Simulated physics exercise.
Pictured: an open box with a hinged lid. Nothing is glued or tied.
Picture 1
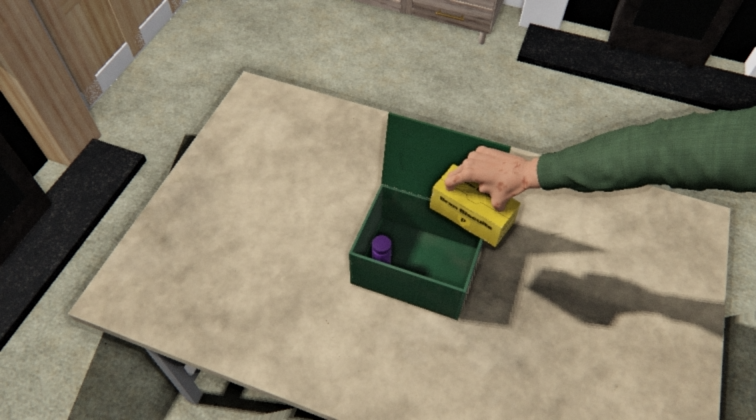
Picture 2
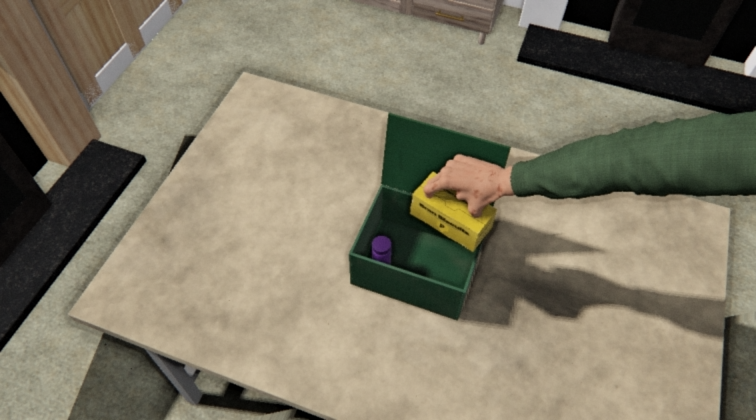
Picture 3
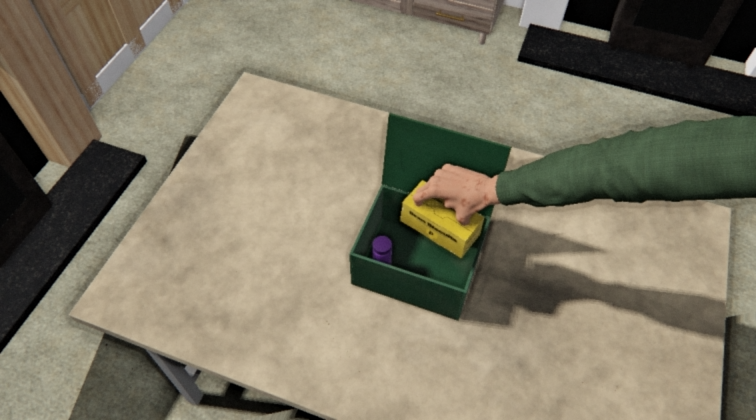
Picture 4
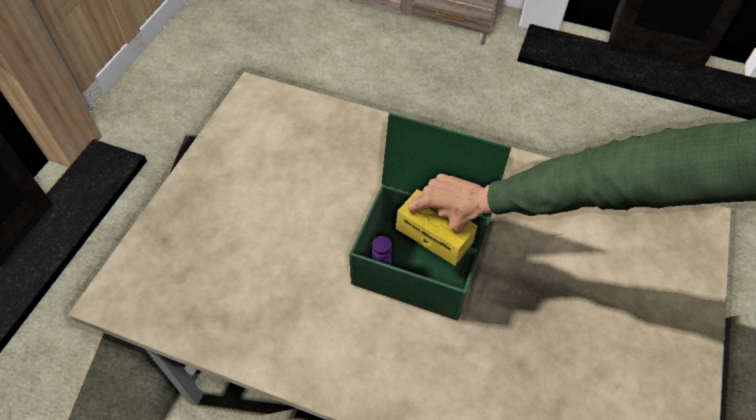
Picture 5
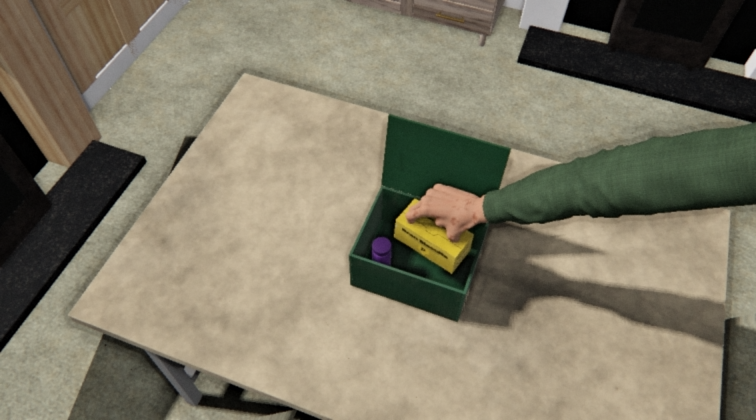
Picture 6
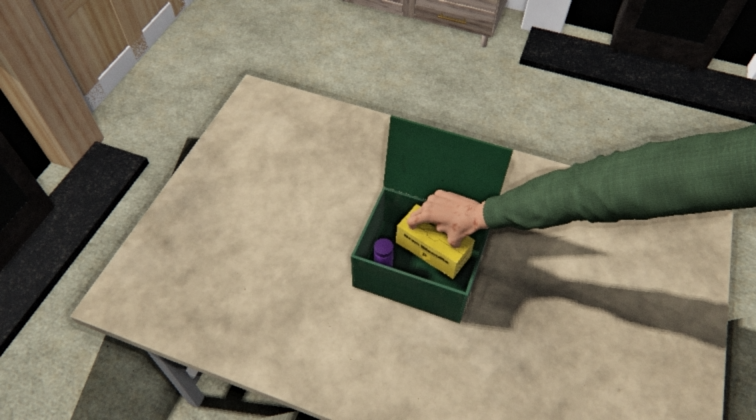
A hand lowers a yellow carton into an open green box beside a purple shaker.
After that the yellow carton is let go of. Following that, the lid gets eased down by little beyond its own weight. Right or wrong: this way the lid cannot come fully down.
Wrong, the lid comes fully down.
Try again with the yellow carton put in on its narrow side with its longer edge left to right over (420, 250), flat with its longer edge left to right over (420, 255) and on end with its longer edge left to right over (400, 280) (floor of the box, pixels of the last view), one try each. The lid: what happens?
With the first placement it drops into place; with the second it drops into place; with the third it drops into place.
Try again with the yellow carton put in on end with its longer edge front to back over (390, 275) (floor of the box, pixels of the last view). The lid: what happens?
The lid goes all the way down.
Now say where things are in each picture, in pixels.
The first picture shows coming down; yellow carton (474, 205); purple shaker (381, 256).
The second picture shows coming down; yellow carton (453, 211); purple shaker (381, 256).
The third picture shows coming down; yellow carton (441, 219); purple shaker (382, 257).
The fourth picture shows coming down; yellow carton (436, 227); purple shaker (382, 257).
The fifth picture shows coming down; yellow carton (433, 236); purple shaker (381, 258).
The sixth picture shows in place under the hand; yellow carton (434, 241); purple shaker (383, 259).
Then, 0.30 s past the last view, yellow carton displaced about its own width near (431, 265).
Then, 1.40 s past the last view, lid 72° above the rim; yellow carton displaced about its own width near (430, 267).
Then, 1.80 s past the last view, lid 45° above the rim; yellow carton displaced about its own width near (430, 267).
Then, 2.20 s past the last view, lid 13° above the rim; yellow carton displaced about its own width near (430, 267).
Finally, lid shut; moved from the start, yellow carton; purple shaker still in place. Final places as the last picture's camera would see them, yellow carton near (430, 267).
